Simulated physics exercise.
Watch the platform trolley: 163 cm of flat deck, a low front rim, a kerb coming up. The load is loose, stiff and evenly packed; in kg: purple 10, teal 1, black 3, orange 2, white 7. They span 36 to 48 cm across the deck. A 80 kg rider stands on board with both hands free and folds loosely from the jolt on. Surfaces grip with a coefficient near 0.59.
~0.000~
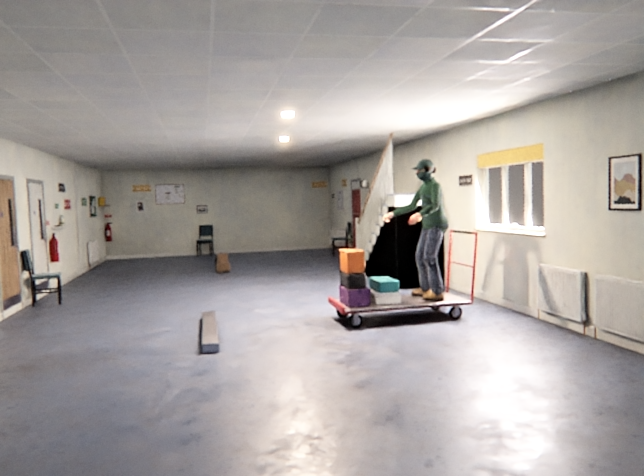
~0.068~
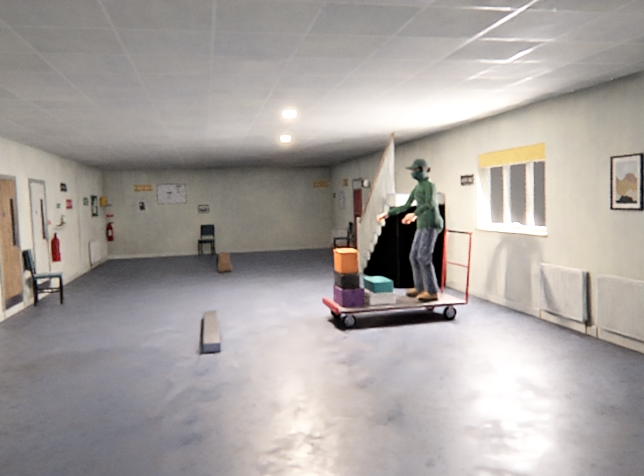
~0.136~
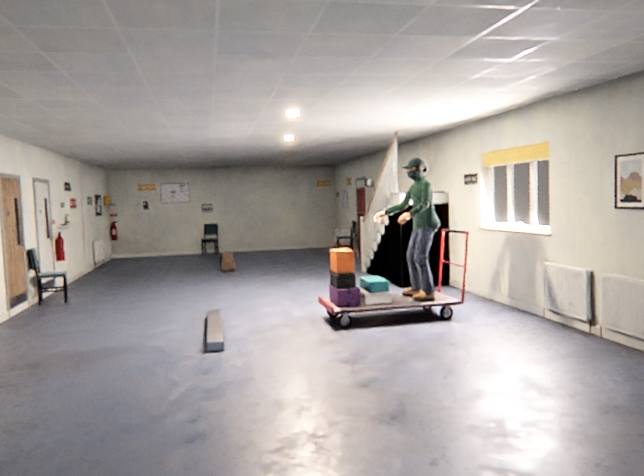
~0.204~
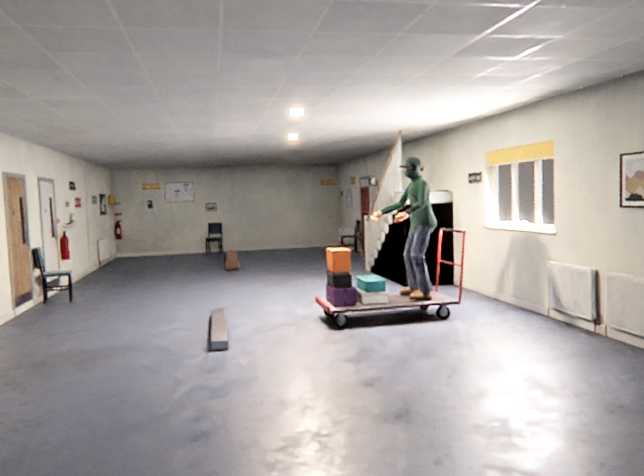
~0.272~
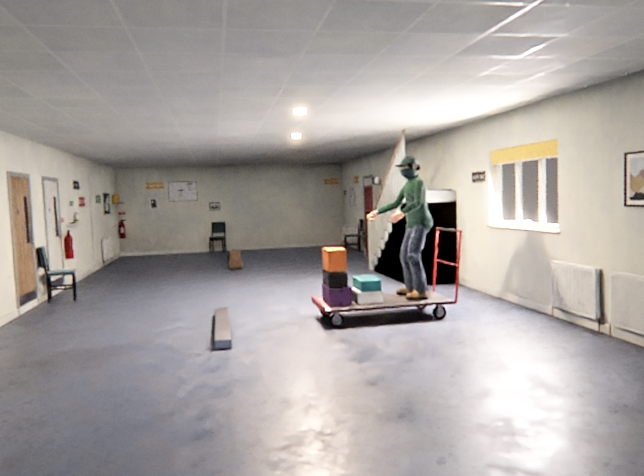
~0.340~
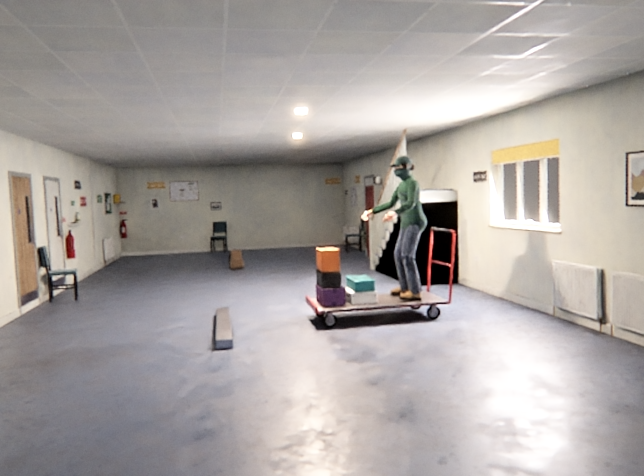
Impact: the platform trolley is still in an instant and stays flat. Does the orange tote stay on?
In the end the orange tote ends off the deck.
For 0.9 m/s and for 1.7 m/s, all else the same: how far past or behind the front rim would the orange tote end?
About 10 cm behind and 50 cm past.
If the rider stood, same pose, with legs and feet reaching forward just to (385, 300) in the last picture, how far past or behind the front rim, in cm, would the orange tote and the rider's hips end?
Then orange 40 past, hips 90 behind.
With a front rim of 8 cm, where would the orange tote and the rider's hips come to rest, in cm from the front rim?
In that case orange 50 past, hips 110 behind.
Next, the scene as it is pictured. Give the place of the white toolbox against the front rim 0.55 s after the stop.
Some 50 cm behind it.
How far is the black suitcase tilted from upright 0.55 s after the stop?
About 60°.
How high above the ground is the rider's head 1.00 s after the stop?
Roughly 60 cm above it.
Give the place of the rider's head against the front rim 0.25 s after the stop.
Some 90 cm behind it.
Impact comes at 1.10 s.
After 1.35 s the orange tote is 1 cm past the rim, tilted 20°, near (219, 265) in the last picture's view.
After 1.65 s the orange tote is 24 cm past the rim, tilted 55°, near (200, 279) in the last picture's view.
After 2.10 s the orange tote is 51 cm past the rim, tilted 90°, near (179, 323) in the last picture's view.
At rest, 2.9 s, past the rim, black suitcase and orange tote; behind it, purple parcel, teal tote, white toolbox and the rider's hips.
